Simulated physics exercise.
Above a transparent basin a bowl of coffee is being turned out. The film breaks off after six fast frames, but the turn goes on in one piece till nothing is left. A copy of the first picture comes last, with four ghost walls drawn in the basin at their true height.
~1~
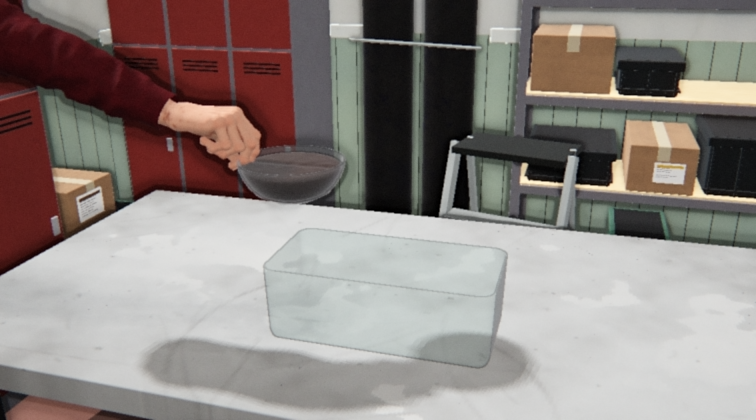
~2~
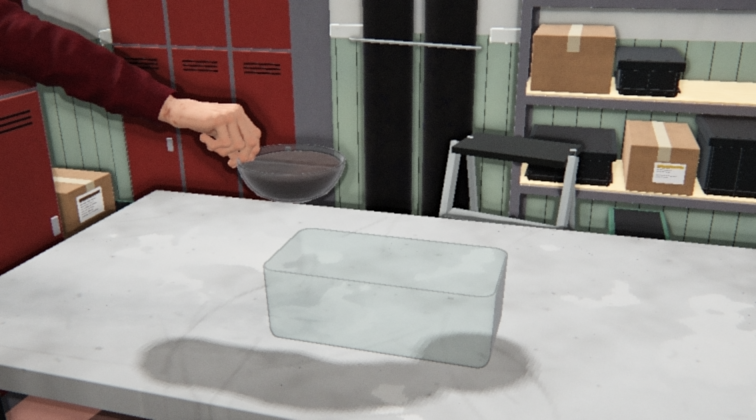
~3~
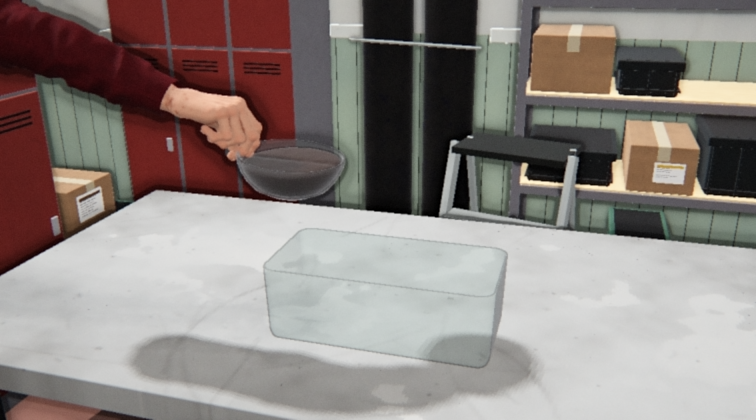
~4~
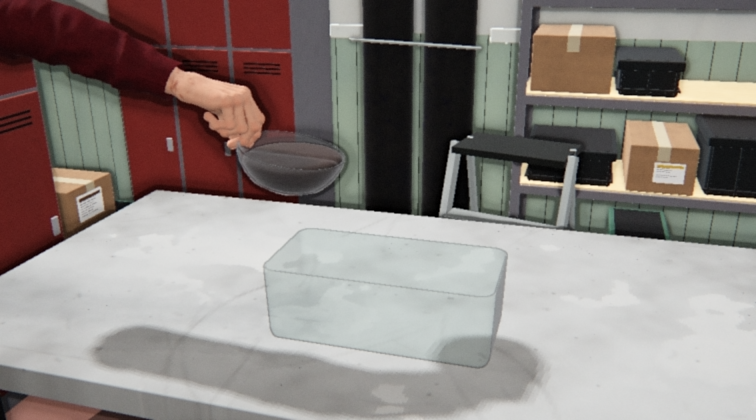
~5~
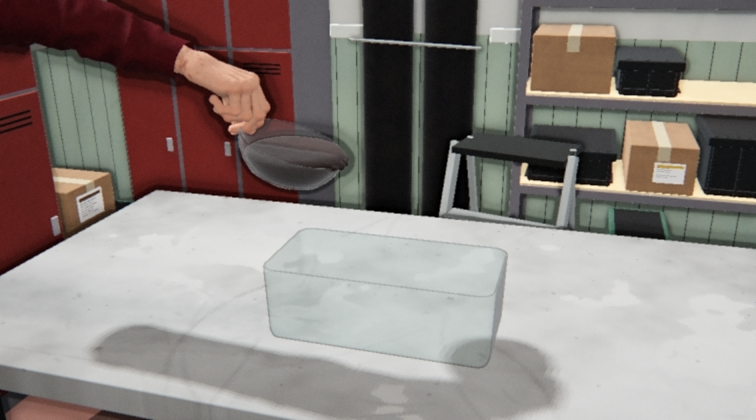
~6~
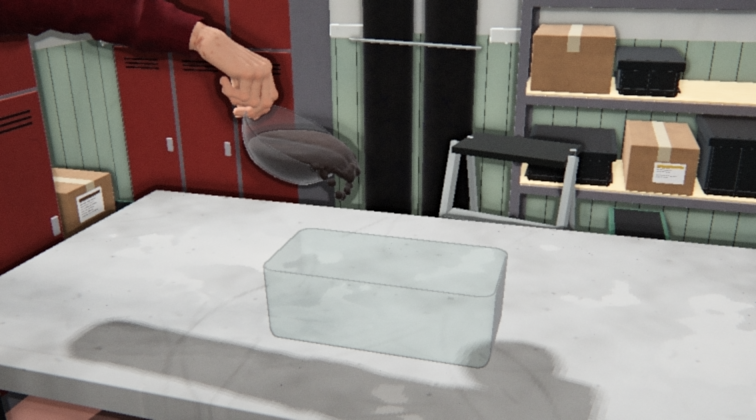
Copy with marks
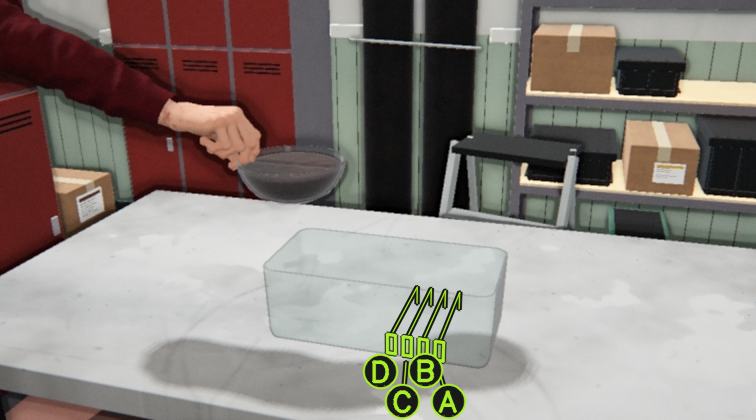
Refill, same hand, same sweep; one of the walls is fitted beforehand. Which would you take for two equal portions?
It is C.
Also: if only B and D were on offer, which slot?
D.
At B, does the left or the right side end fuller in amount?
The left side.
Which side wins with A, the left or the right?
The left one.
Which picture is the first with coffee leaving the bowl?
Picture 5.
In lime, A at (438, 366); B at (421, 364); C at (406, 361); D at (390, 359).
Choosing A, about 86 % ends left of the wall and 13 % right of it.
Choosing B, about 84 % ends left of the wall and 14 % right of it.
Choosing C, about 52 % ends left of the wall and 47 % right of it.
Choosing D, about 27 % ends left of the wall and 71 % right of it.
